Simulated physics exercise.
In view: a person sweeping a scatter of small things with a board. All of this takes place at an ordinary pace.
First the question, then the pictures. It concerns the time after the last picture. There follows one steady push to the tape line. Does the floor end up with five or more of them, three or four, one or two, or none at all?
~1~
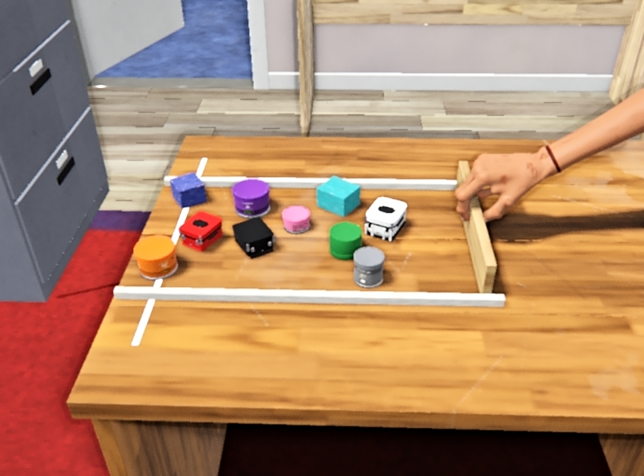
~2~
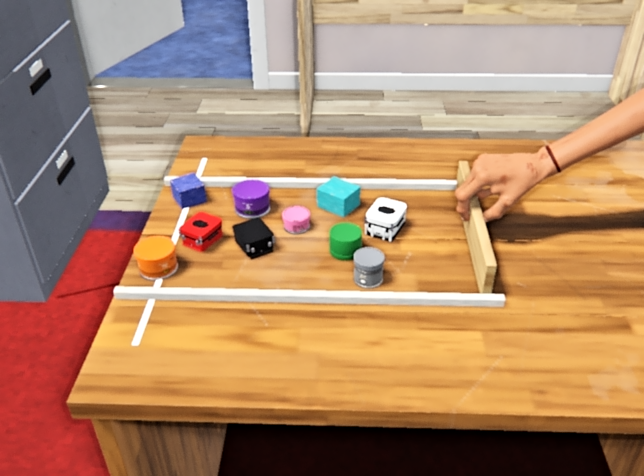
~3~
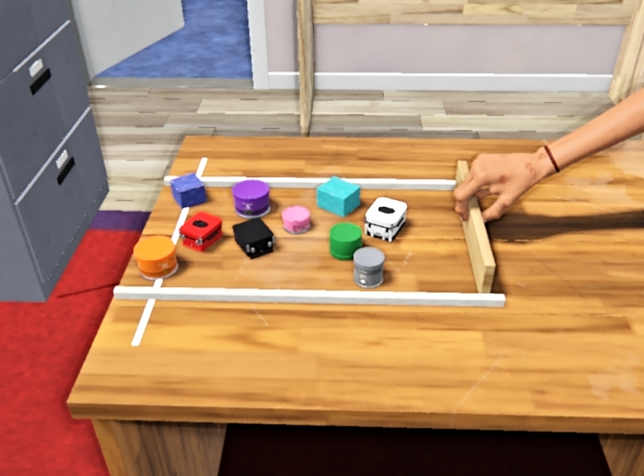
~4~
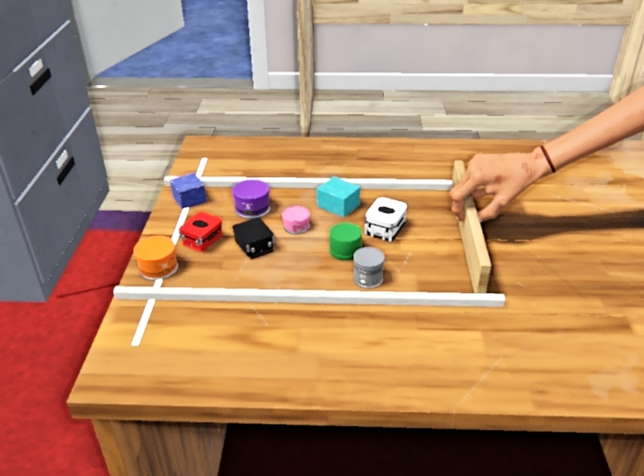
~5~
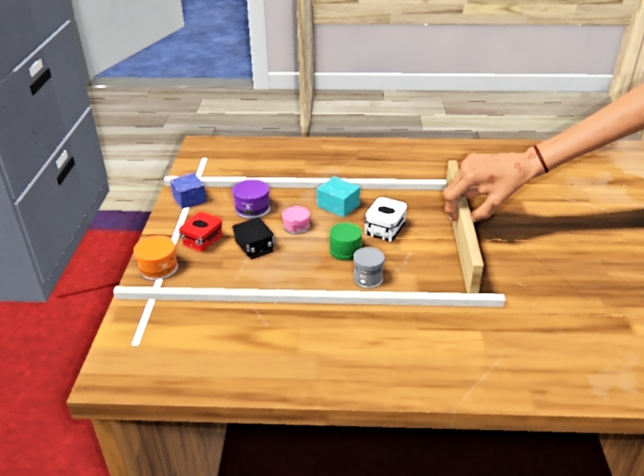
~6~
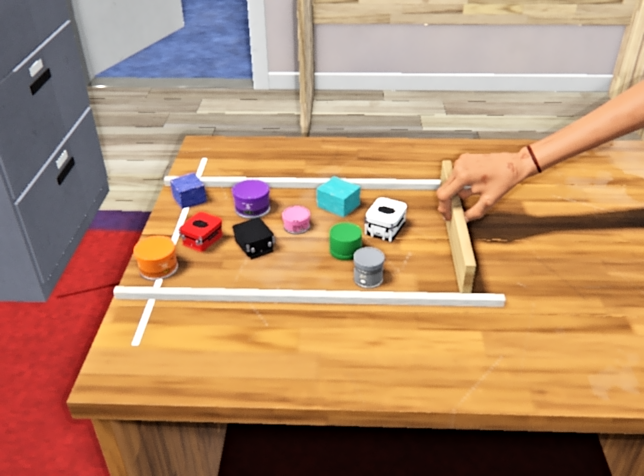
Falling ones: Five or beyond.
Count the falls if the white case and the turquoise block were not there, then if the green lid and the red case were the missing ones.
Result: 3, then 4.
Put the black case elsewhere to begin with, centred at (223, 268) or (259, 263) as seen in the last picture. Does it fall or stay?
Order of tries: Off, on.
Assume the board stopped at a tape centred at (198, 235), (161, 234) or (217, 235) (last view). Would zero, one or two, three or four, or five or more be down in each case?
Going through the three places in order, the answers are 1 or 2; at least five; zero.
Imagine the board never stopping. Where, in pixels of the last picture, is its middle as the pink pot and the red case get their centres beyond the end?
The middle is at (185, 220) when it's the pink pot, and at (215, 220) when it's the red case.
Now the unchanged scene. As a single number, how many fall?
My count gives 6.
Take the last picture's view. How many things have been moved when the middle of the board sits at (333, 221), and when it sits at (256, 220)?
The counts are 5 and 9.
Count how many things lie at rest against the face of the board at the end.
It's 4.
Soon after, none off yet; orange tin at rest near (157, 258); blue block at rest near (188, 191); red case at rest near (202, 232).
At rest, the number that fall off is five or more; fallen, pink pot, black case, purple pot, red case, blue block and orange tin.
